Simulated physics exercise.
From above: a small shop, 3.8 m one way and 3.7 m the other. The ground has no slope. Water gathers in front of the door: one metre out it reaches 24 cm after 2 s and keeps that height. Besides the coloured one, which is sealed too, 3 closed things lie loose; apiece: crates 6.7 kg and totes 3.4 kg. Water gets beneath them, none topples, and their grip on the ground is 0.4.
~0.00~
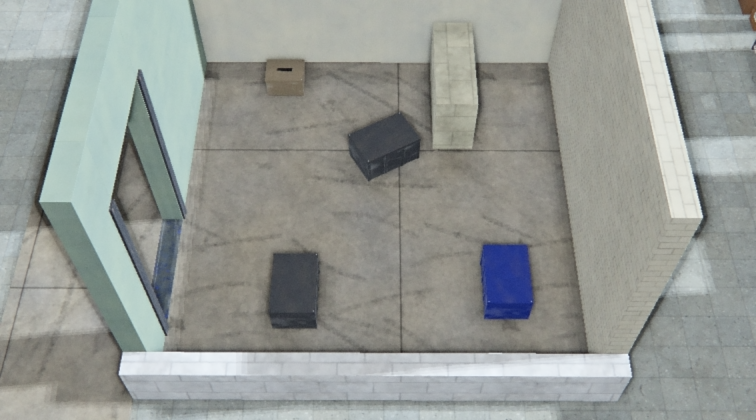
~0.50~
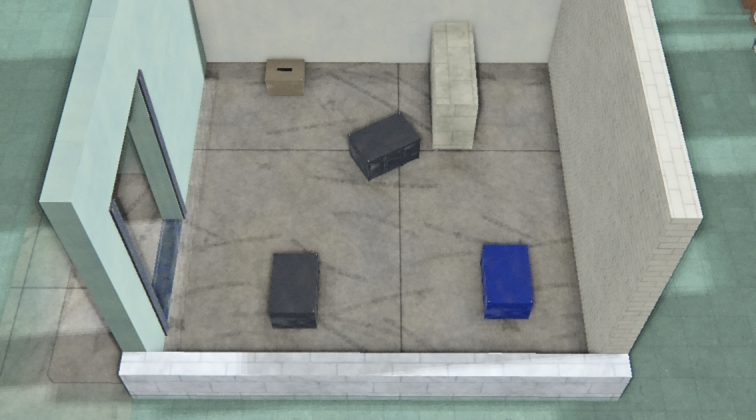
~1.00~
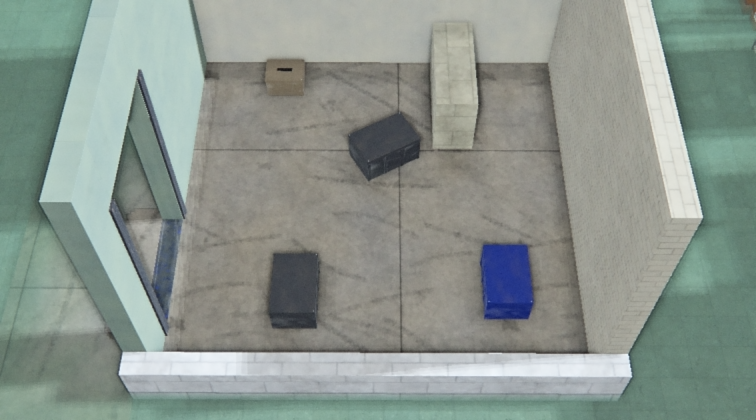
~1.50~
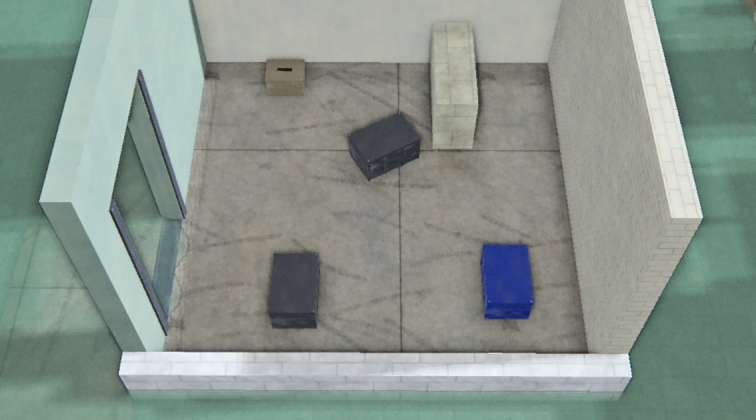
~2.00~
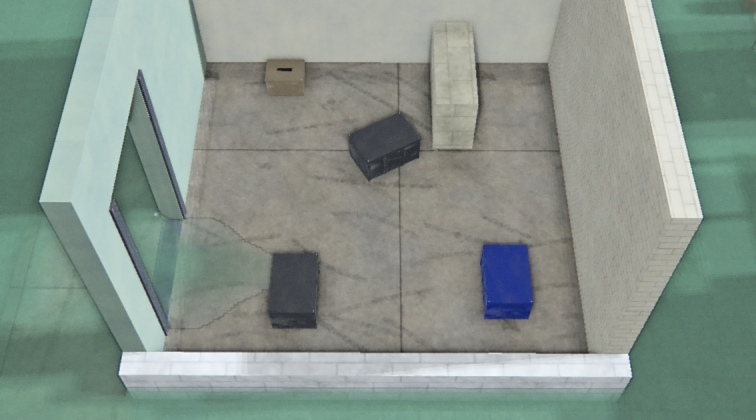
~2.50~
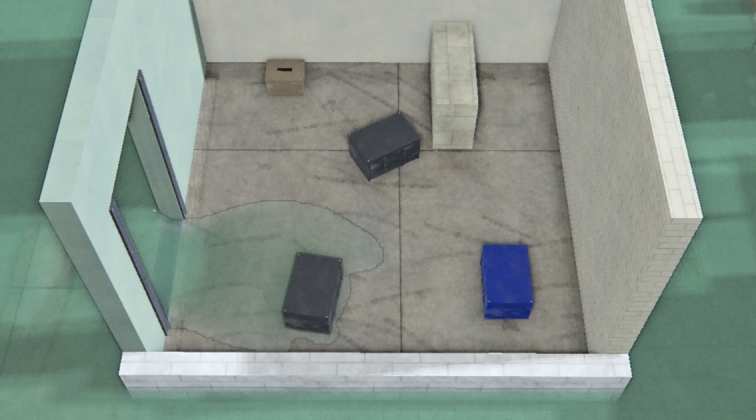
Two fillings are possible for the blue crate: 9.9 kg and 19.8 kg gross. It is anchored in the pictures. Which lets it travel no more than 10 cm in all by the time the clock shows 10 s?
I expect that neither weight holds it.
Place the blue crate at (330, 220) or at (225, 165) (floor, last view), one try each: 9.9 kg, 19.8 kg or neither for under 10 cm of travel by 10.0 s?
In that order: Neither is enough; only the larger holds.
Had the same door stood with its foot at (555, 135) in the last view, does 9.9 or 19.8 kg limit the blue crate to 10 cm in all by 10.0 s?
Then neither load is enough.
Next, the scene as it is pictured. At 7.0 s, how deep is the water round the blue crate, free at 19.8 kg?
Roughly 12 cm.
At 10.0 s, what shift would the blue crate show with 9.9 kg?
About 140 cm.
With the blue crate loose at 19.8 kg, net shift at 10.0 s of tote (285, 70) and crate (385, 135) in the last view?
In that order: 120 cm, 100 cm.
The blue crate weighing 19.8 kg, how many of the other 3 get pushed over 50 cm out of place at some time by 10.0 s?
That makes 3.
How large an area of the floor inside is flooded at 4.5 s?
Some 11.5 m2.
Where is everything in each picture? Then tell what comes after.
In the first picture, the blue crate at (508, 273) rests on the ground; 0.0 m2 under water; 0 of 4 have shifted.
In the second picture, the blue crate at (508, 273) rests on the ground; 0.0 m2 under water; 0 of 4 have shifted.
In the third picture, the blue crate at (508, 273), on the bottom; water covers 0.0 m2; 0 of 4 have shifted.
In the fourth picture, the blue crate at (508, 273), on the bottom; 0.0 m2 under water; 0 of 4 have shifted.
In the fifth picture, the blue crate at (508, 273), on the bottom; water covers 0.8 m2; 0 of 4 have shifted.
In the sixth picture, the blue crate at (508, 273), on the bottom; water covers 2.3 m2; 1 of 4 have shifted.
After 3.5 s the blue crate would be 3 cm from its start with 9.9 kg and 2 cm from its start with 19.8 kg; 2 cm of water round it then.
After 4.5 s the blue crate would be 52 cm from its start with 9.9 kg and 47 cm from its start with 19.8 kg; 9 cm of water round it then.
After 7.0 s the blue crate would be 138 cm from its start with 9.9 kg and 193 cm from its start with 19.8 kg; 12 cm of water round it then.
After 10.0 s the blue crate would be 135 cm from its start with 9.9 kg and 265 cm from its start with 19.8 kg; 16 cm of water round it then.
